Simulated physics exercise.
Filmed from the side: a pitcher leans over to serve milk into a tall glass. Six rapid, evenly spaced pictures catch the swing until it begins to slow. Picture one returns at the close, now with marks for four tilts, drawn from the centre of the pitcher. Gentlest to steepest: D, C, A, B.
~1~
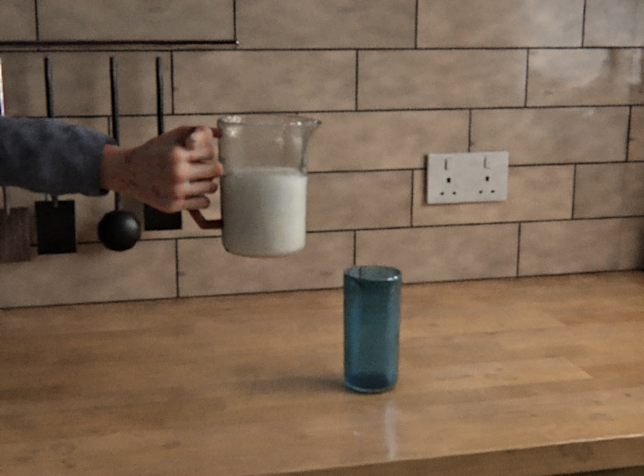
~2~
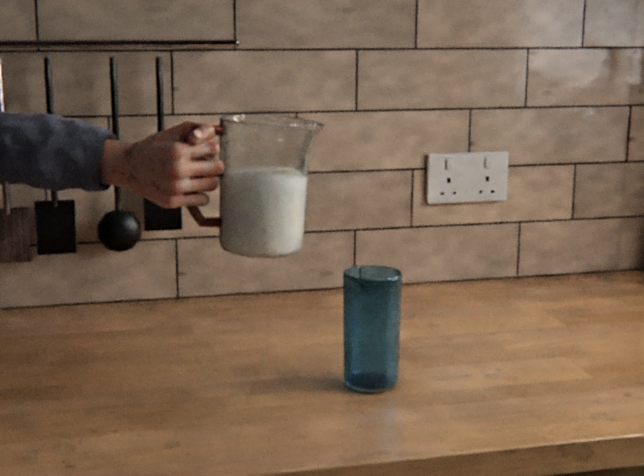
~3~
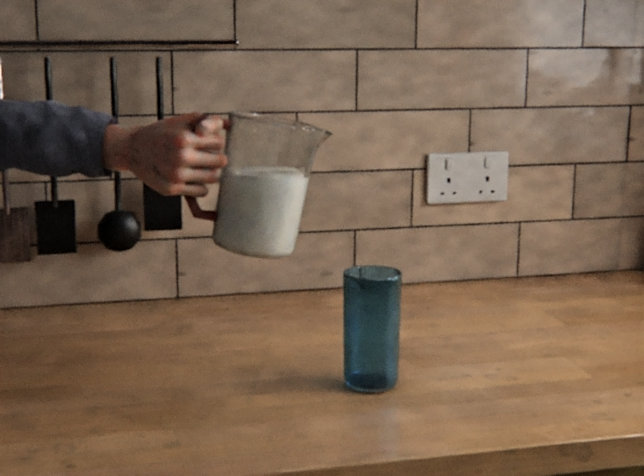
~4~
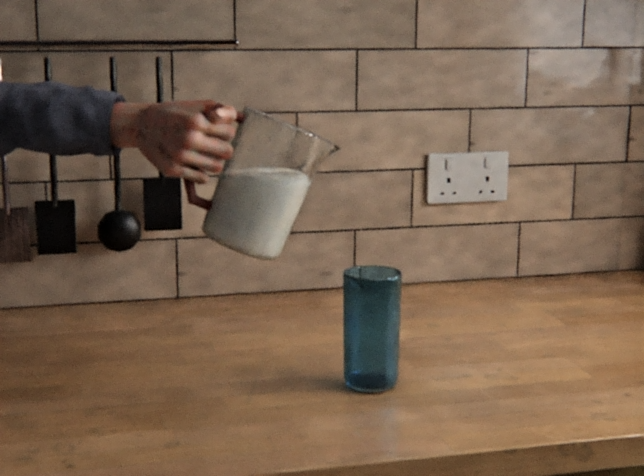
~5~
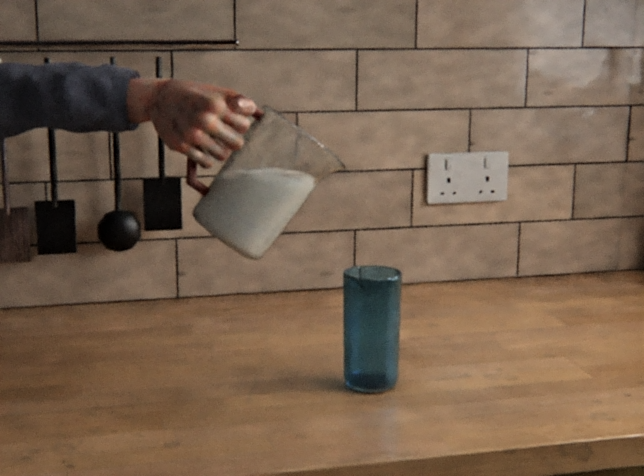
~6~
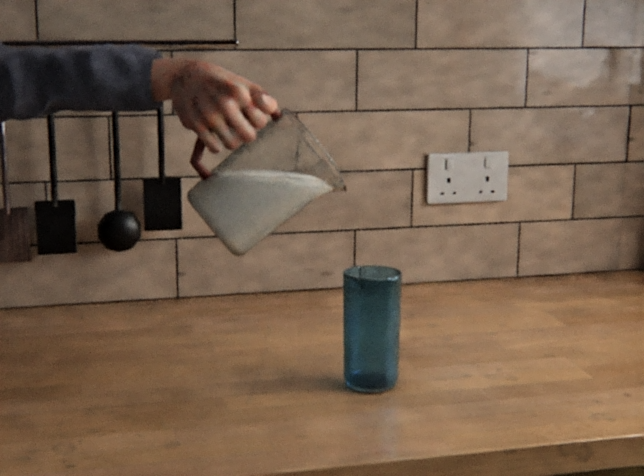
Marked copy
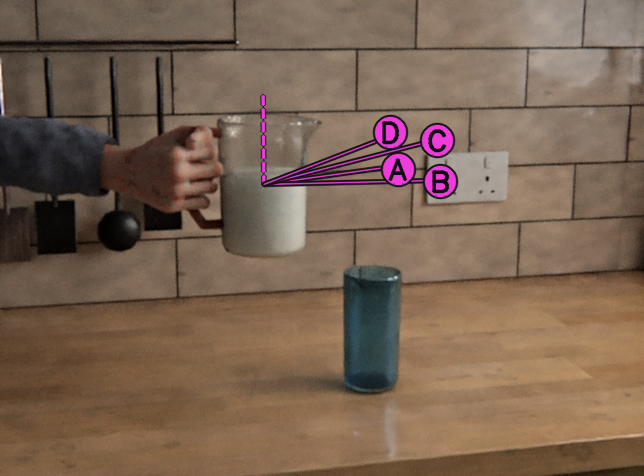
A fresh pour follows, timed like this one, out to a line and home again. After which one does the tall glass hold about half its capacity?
D works best here.
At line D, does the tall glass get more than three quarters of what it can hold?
No, less.
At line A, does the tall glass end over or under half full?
Over.
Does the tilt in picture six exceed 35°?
Yes.
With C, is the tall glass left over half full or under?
Over half.
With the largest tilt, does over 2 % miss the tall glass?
Yes.
On the marked copy, A at (380, 168); B at (423, 180); C at (421, 143); D at (375, 141).
If A is chosen, the tall glass ends with about 92 % of what it can hold.
If B is chosen, the tall glass ends with about 95 % of what it can hold; 13 % of the milk is spilt.
If C is chosen, the tall glass ends with about 72 % of what it can hold.
If D is chosen, the tall glass ends with about 50 % of what it can hold.
